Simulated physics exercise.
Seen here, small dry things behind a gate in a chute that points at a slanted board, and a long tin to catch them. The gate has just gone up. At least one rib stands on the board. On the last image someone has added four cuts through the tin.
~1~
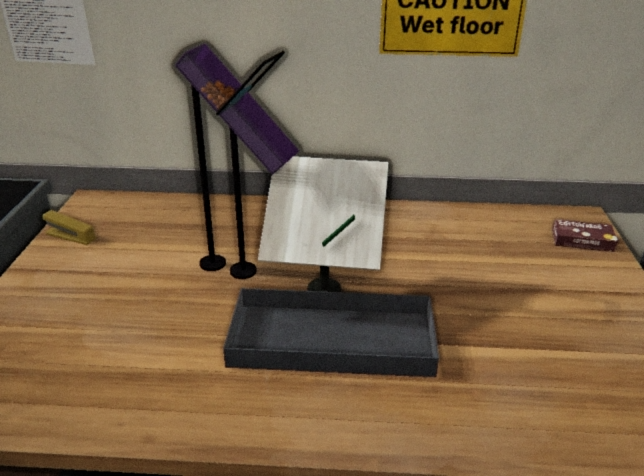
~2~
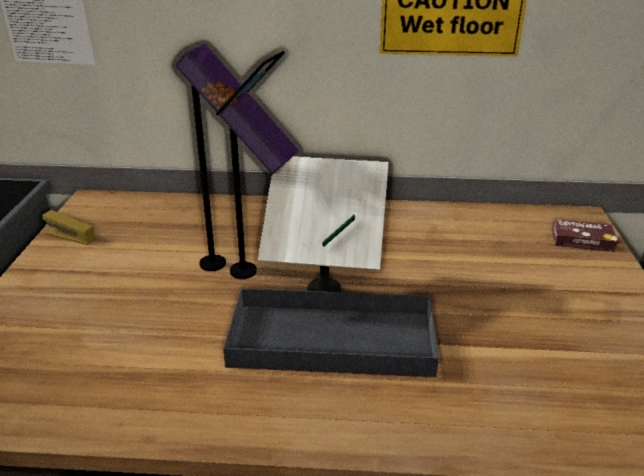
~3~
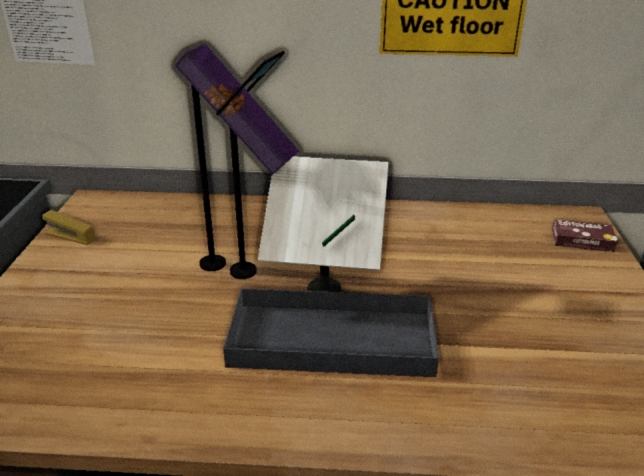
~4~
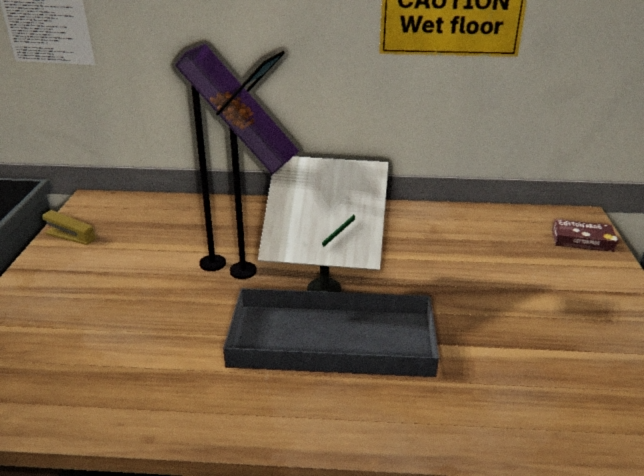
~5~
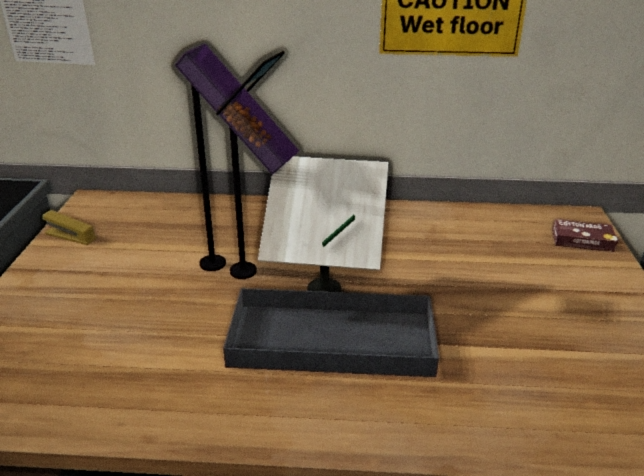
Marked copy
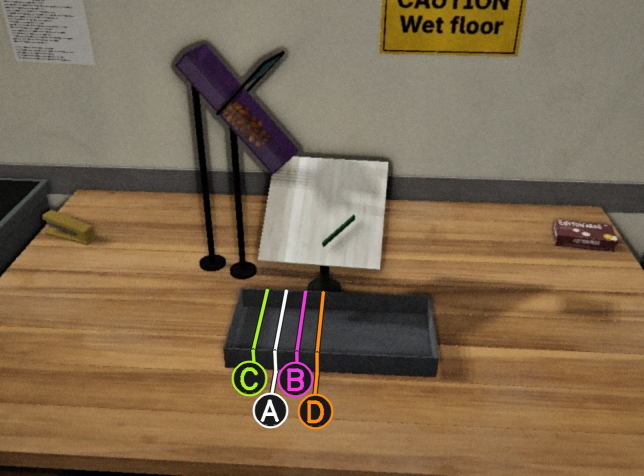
Brown bits sliding down a sloping purple chute above a tilted pale board with a green rib and an empty grey tin.
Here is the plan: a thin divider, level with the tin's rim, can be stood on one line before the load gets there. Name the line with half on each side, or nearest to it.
Best: B.
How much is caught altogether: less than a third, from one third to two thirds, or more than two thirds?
About that: More than two thirds.
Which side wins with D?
The left side.
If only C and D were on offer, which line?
Line D.
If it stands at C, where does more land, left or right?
The right side.
On the marked copy, line A crosses the front rim at (275, 351); line B crosses the front rim at (296, 351); line C crosses the front rim at (253, 350); line D crosses the front rim at (317, 352).
With A, of what is caught, a stray few on the left of the divider, nearly all on the right.
With B, of what is caught, about a third on the left of the divider, about two thirds on the right.
With C, of what is caught, none on the left of the divider, all on the right.
With D, of what is caught, most on the left of the divider, a small part on the right.
